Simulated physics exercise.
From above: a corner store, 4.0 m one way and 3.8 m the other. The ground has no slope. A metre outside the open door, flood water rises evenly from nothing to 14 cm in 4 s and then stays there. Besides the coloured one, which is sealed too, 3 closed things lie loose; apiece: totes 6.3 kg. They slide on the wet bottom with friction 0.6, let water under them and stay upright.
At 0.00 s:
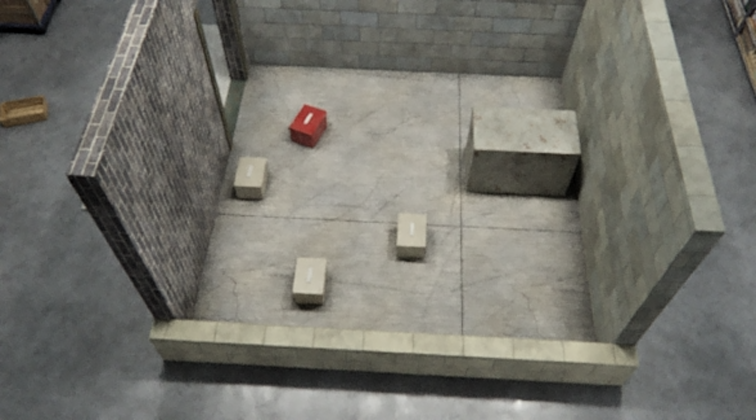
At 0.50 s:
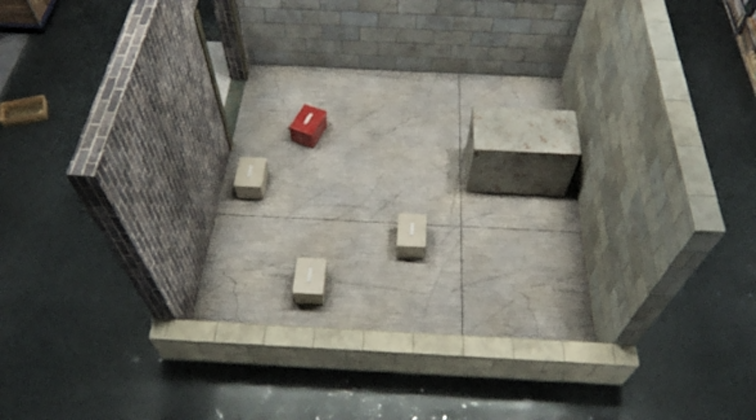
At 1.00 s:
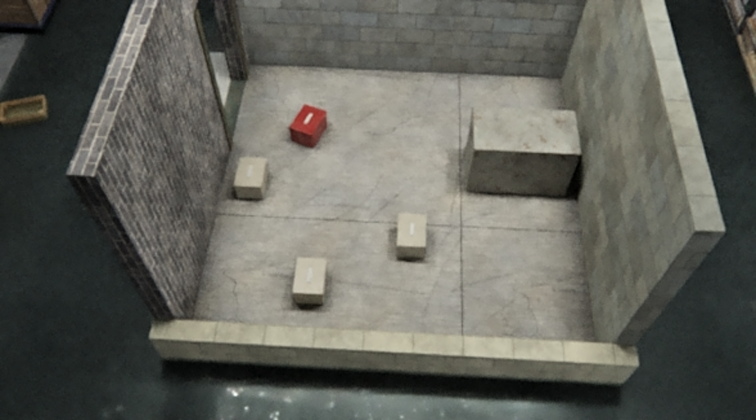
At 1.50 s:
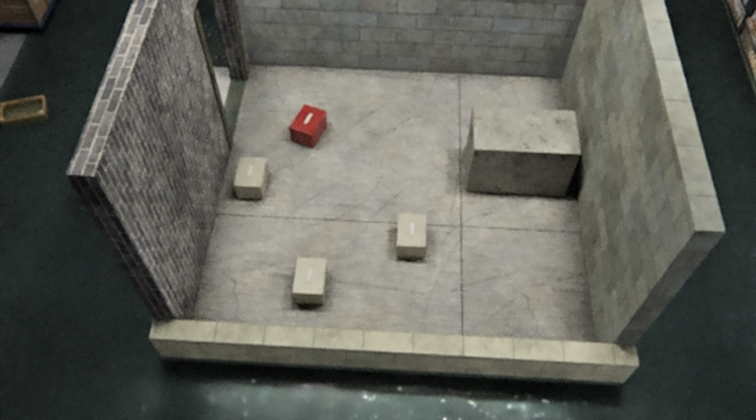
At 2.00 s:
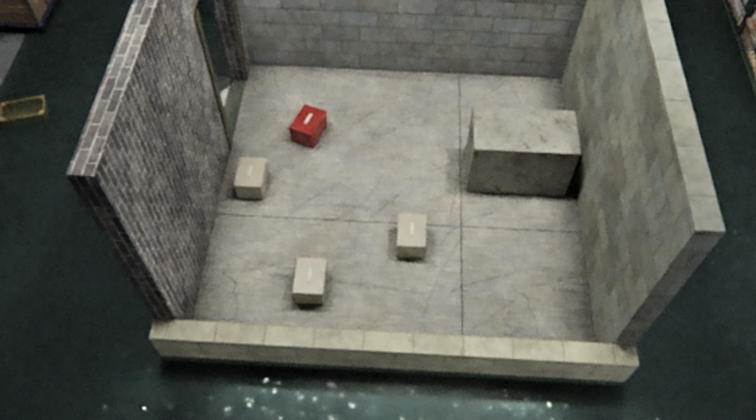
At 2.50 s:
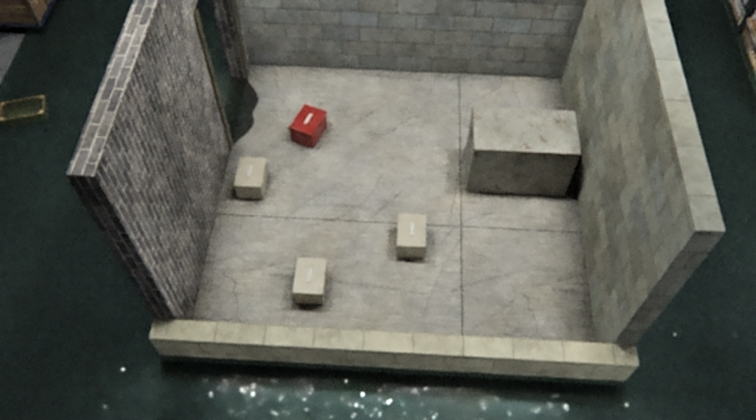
Dark water spreads around the walled room and begins entering through the open doorway.
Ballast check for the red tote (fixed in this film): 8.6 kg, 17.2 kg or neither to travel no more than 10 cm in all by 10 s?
I expect that only the higher weight holds it.
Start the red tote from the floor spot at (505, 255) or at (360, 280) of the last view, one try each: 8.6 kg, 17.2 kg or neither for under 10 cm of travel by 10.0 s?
In turn: Either load holds; the smaller is enough.
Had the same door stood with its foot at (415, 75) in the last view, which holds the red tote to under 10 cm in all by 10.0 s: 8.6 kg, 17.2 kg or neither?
In that case the lower weight is enough.
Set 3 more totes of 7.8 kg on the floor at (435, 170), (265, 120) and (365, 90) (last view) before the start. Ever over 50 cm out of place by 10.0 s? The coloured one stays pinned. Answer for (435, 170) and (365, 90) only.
In turn: Short of it, more.
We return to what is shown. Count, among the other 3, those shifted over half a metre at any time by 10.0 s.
That makes 0.
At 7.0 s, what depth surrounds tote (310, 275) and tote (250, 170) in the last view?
Roughly 2 and 2 cm.
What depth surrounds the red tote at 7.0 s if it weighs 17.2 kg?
About 4 cm.
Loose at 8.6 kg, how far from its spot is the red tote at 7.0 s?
Roughly 40 cm.
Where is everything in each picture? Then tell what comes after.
The first frame shows the red tote at (308, 119) rests on the ground; water covers 0.0 m2; 0 of 4 have shifted.
The second frame shows the red tote at (308, 119) rests on the ground; 0.0 m2 under water; 0 of 4 have shifted.
The third frame shows the red tote at (308, 119), on the bottom; 0.0 m2 under water; 0 of 4 have shifted.
The fourth frame shows the red tote at (308, 119) rests on the ground; water covers 0.0 m2; 0 of 4 have shifted.
The fifth frame shows the red tote at (308, 119) rests on the ground; 0.0 m2 under water; 0 of 4 have shifted.
The sixth frame shows the red tote at (308, 119) rests on the ground; 0.1 m2 under water; 0 of 4 have shifted.
After 3.5 s the red tote would be 0 cm from its start with 8.6 kg and 0 cm from its start with 17.2 kg; 2 cm of water round it then.
After 4.5 s the red tote would be 5 cm from its start with 8.6 kg and 0 cm from its start with 17.2 kg; 4 cm of water round it then.
After 7.0 s the red tote would be 39 cm from its start with 8.6 kg and 0 cm from its start with 17.2 kg; 4 cm of water round it then.
After 10.0 s the red tote would be 39 cm from its start with 8.6 kg and 0 cm from its start with 17.2 kg; 5 cm of water round it then.
